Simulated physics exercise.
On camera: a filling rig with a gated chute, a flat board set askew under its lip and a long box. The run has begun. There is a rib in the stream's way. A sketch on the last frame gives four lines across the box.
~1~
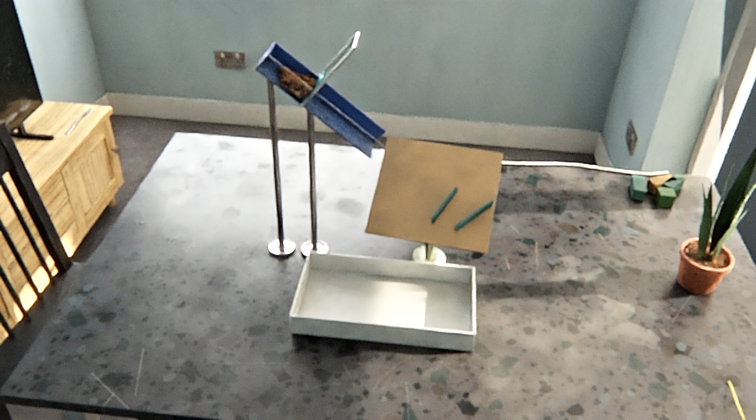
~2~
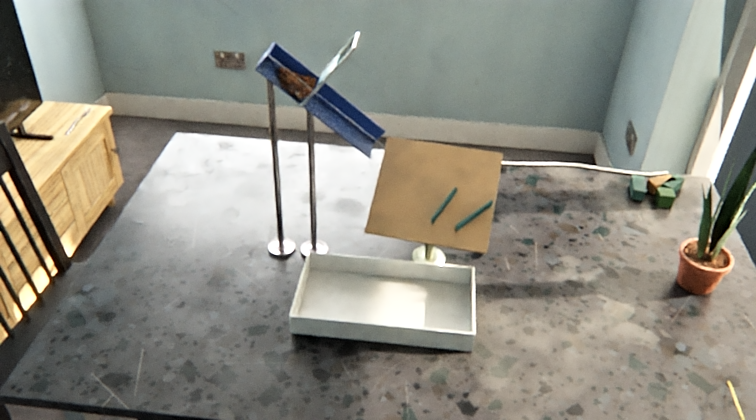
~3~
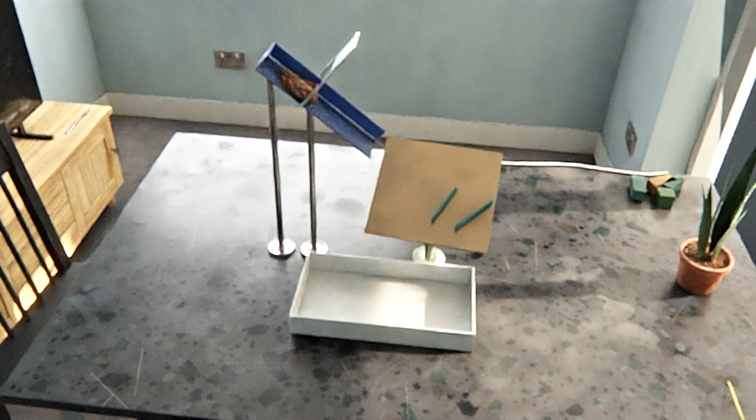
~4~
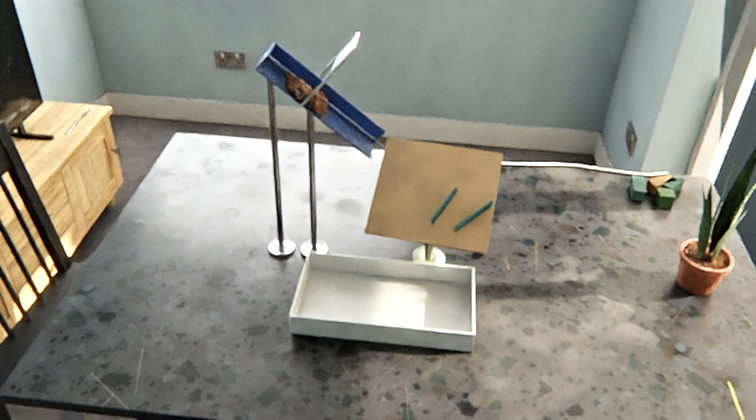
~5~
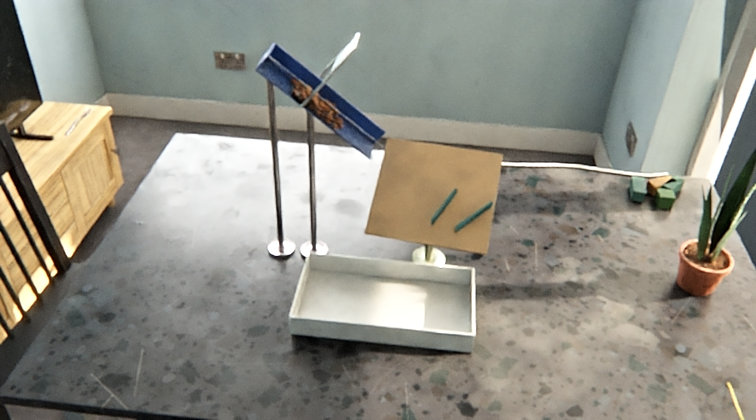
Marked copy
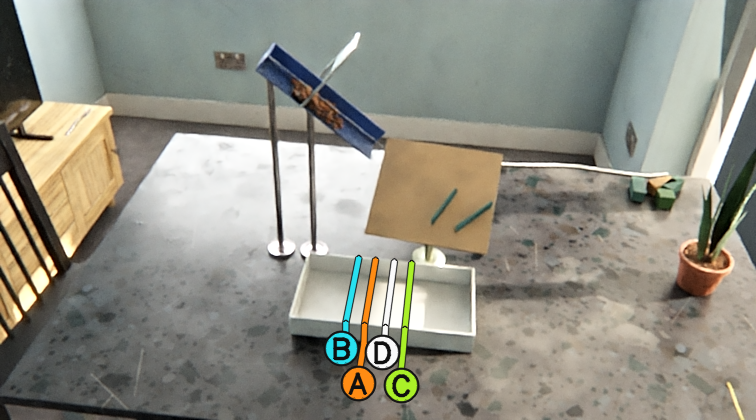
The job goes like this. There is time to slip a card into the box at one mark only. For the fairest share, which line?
I would pick line C.
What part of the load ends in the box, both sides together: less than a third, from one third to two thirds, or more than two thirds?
More than two thirds.
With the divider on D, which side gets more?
More lands on the right.
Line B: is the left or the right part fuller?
The right side.
On the marked copy, line A crosses the front rim at (364, 324); line B crosses the front rim at (345, 322); line C crosses the front rim at (404, 328); line D crosses the front rim at (385, 326).
Choosing A, of what is caught, just a few on the left of the divider, almost all on the right.
Choosing B, of what is caught, not one piece on the left of the divider, every piece on the right.
Choosing C, of what is caught, roughly a third on the left of the divider, roughly two thirds on the right.
Choosing D, of what is caught, about a tenth on the left of the divider, almost all on the right.
